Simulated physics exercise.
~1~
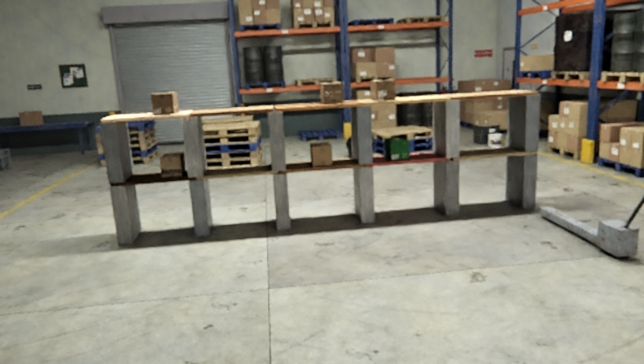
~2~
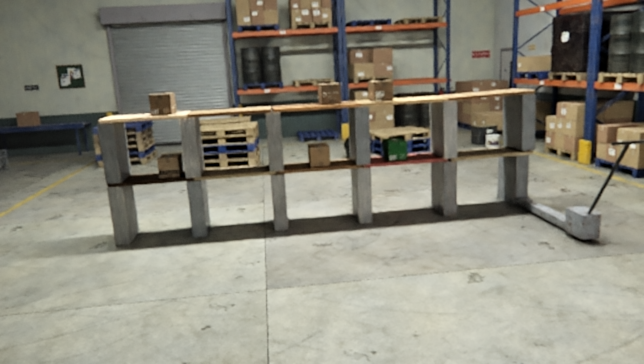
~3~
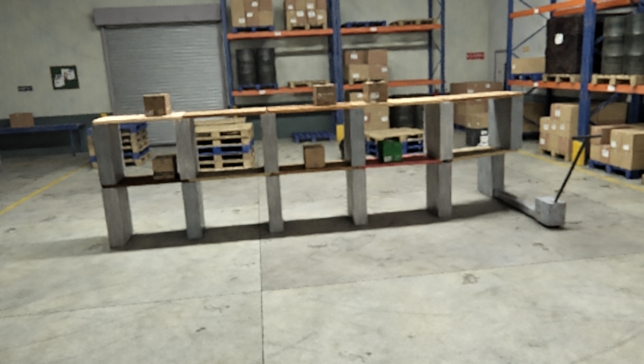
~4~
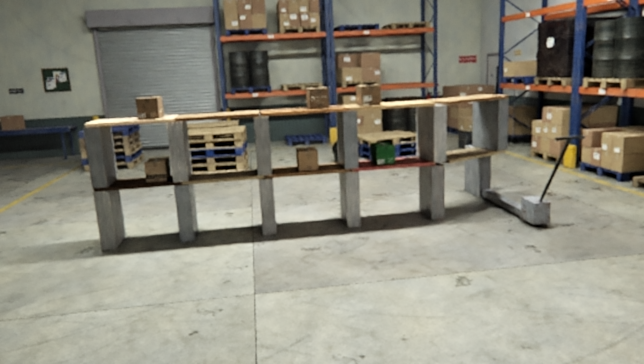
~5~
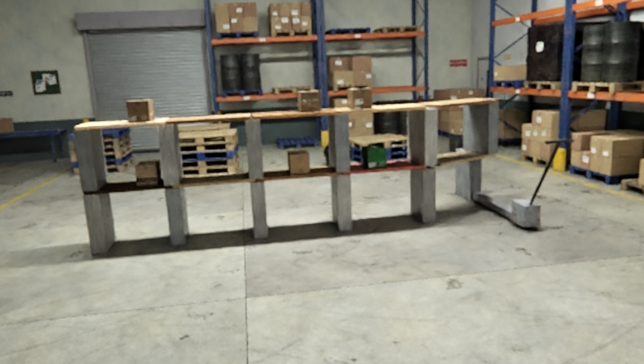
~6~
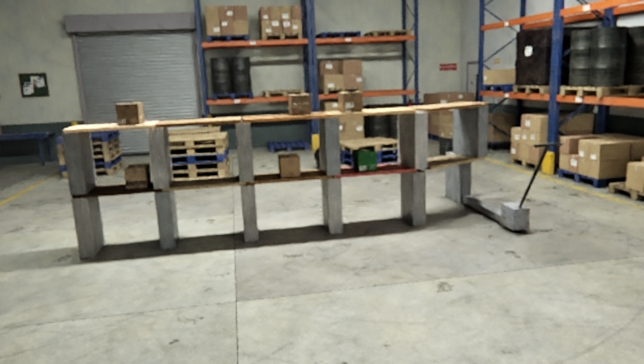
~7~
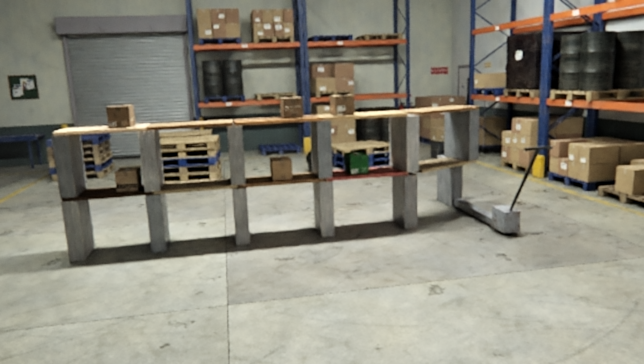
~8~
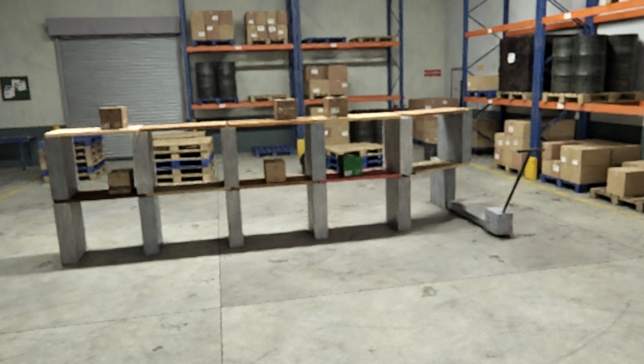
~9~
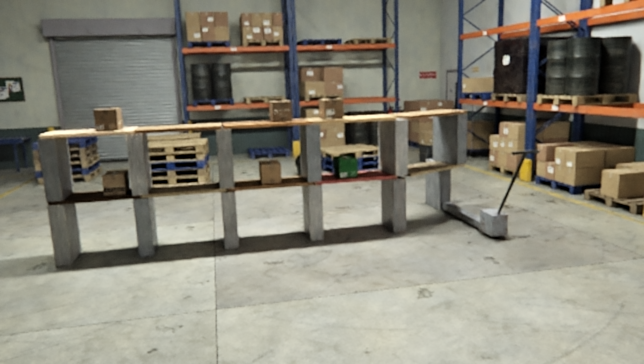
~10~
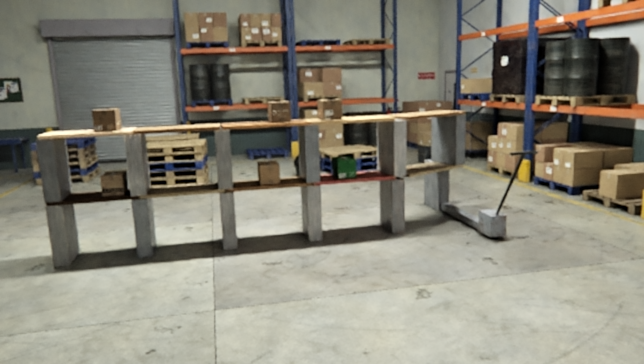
In a warehouse, a floor jack slides left against a two-tier shelf, which stays standing.
